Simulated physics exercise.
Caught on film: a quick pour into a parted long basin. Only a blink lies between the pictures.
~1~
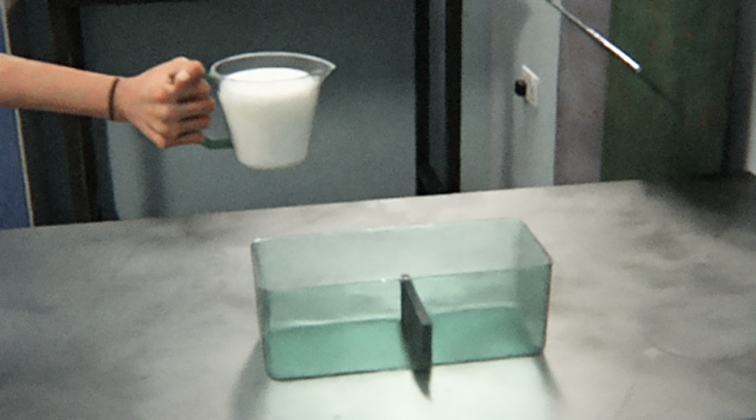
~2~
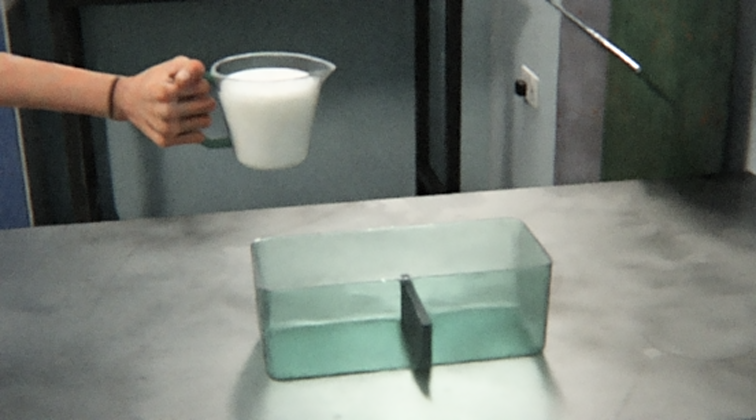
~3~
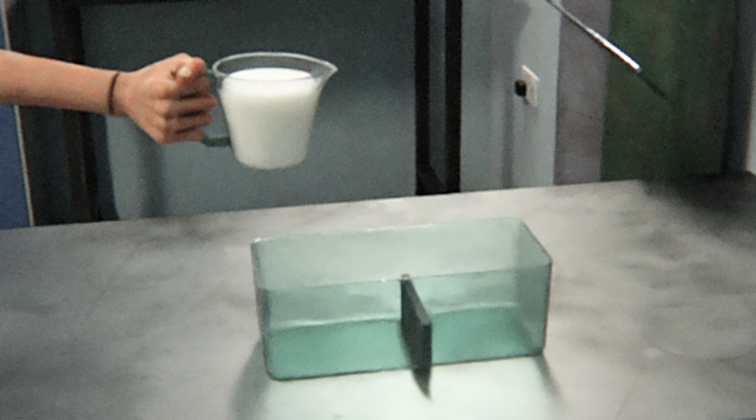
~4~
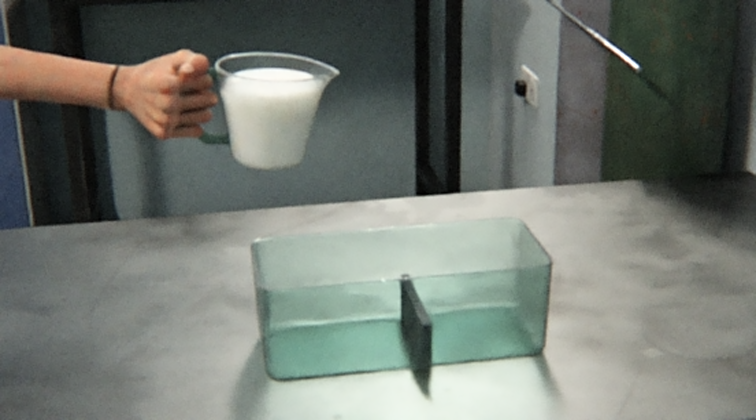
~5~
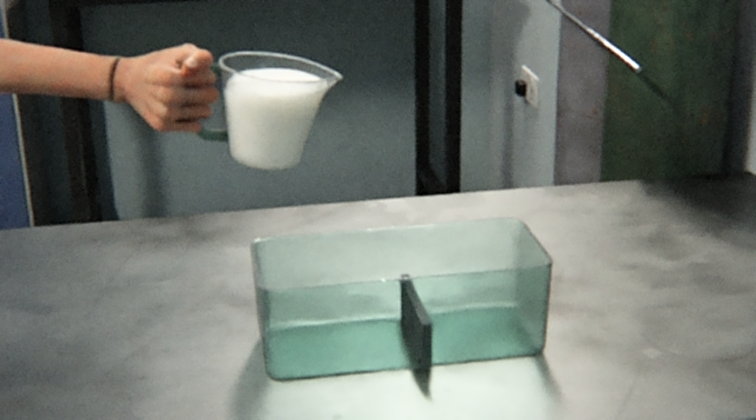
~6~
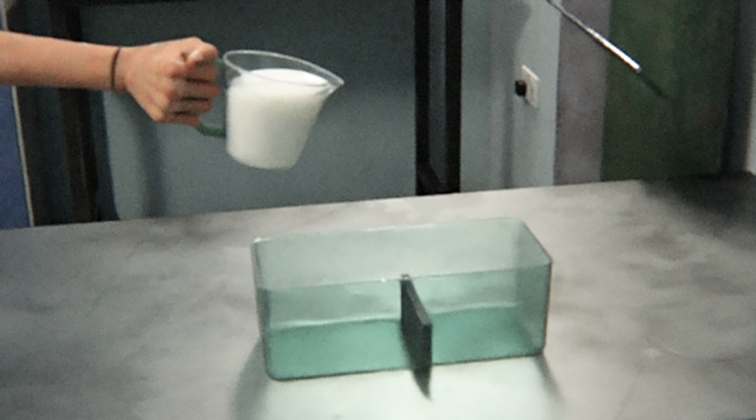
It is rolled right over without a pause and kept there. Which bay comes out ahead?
The left-hand section gets the most.
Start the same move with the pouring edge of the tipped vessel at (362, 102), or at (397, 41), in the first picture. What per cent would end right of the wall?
In turn 50 and 95 in a hundred.
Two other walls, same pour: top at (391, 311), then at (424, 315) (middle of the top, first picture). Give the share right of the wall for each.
First some 70, then 20 per cent.
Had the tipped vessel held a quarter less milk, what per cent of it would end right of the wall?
Some 5 per cent.
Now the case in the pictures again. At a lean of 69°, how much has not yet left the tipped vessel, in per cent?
About 65 per cent.
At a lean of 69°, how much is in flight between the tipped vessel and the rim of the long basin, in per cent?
Close to 25 per cent.
A moment on, the tilt is 69° and 65 per cent is still to pour, 5 is left of the wall and 2 right of it.
Next, the tilt is 98° and 13 per cent is still to pour, 46 is left of the wall and 20 right of it.
Then the tilt is 100° and 0 per cent is still to pour, 74 is left of the wall and 21 right of it.
Later the tilt is 100° and 0 per cent is still to pour, 76 is left of the wall and 21 right of it.
At rest 76 per cent lies left of the wall, 21 right of it and 3 outside.
